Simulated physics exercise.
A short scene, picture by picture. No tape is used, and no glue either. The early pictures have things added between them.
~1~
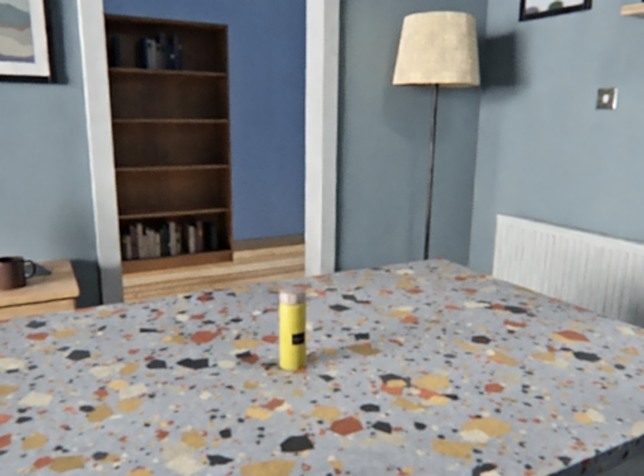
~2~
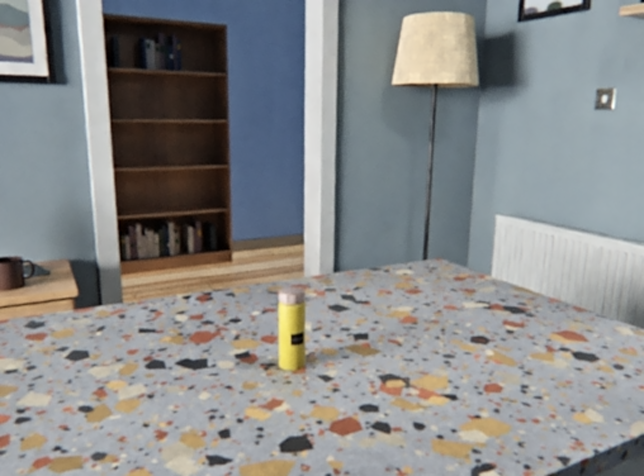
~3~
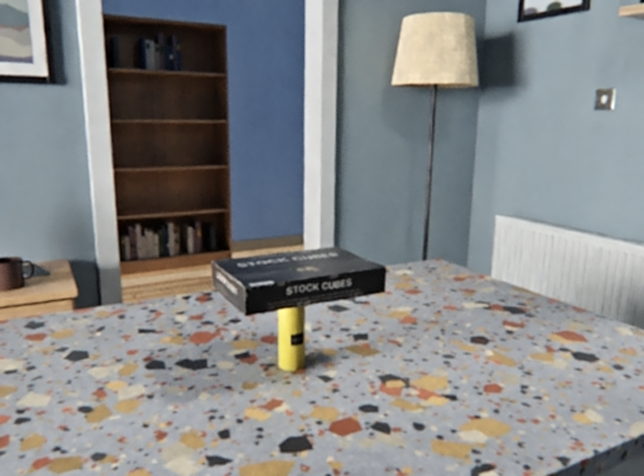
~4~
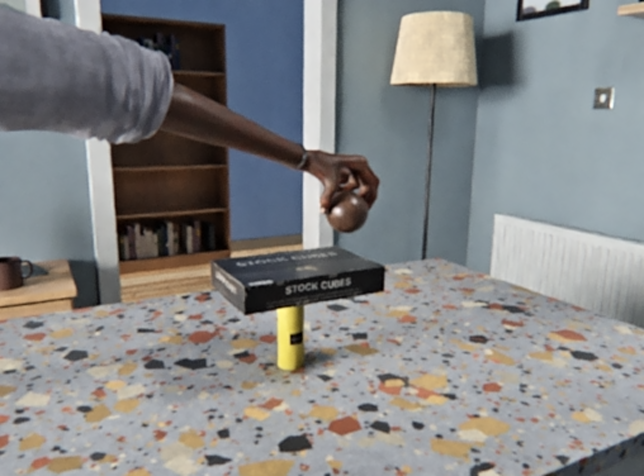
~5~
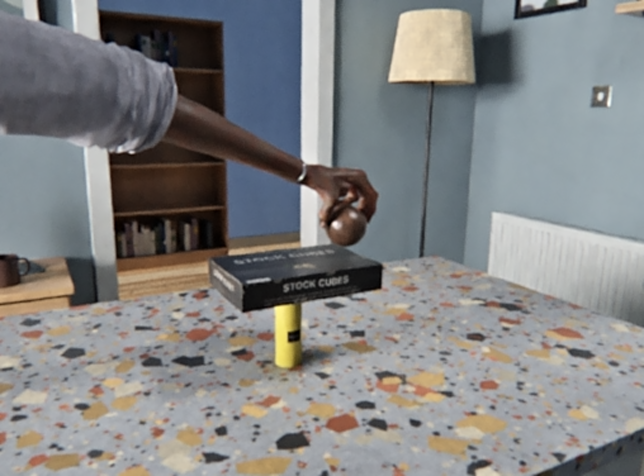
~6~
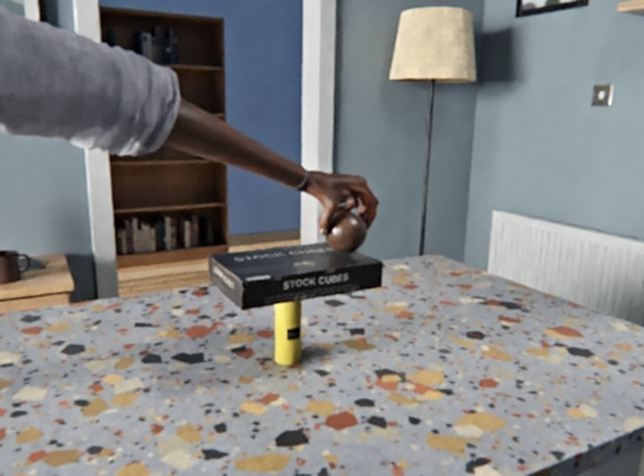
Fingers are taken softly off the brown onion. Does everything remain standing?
My guess is that something will drop.
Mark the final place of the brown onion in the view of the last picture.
The object winds up at approximately (362, 326).
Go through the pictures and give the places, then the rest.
In the first frame, the last thing is not in view yet; yellow shaker (293, 328).
In the second frame, the last thing is not in view yet; yellow shaker (292, 328).
In the third frame, the last thing is not in view yet; yellow shaker (292, 329).
In the fourth frame, coming down; brown onion (347, 212); yellow shaker (291, 328).
In the fifth frame, coming down; brown onion (346, 225); yellow shaker (289, 325).
In the sixth frame, set down, still held; brown onion (346, 232); yellow shaker (289, 323).
Then, 0.30 s past the last view, brown onion now fallen; black packet rocked 40° from its first pose.
Then, 0.40 s past the last view, black packet on its side.
Then, 0.50 s past the last view, black packet now fallen.
Then, 0.80 s past the last view, things are still on the move.
Finally, fallen, brown onion and black packet; yellow shaker still in place. Final places as the last picture's camera would see them, brown onion near (362, 326). The stack comes apart.
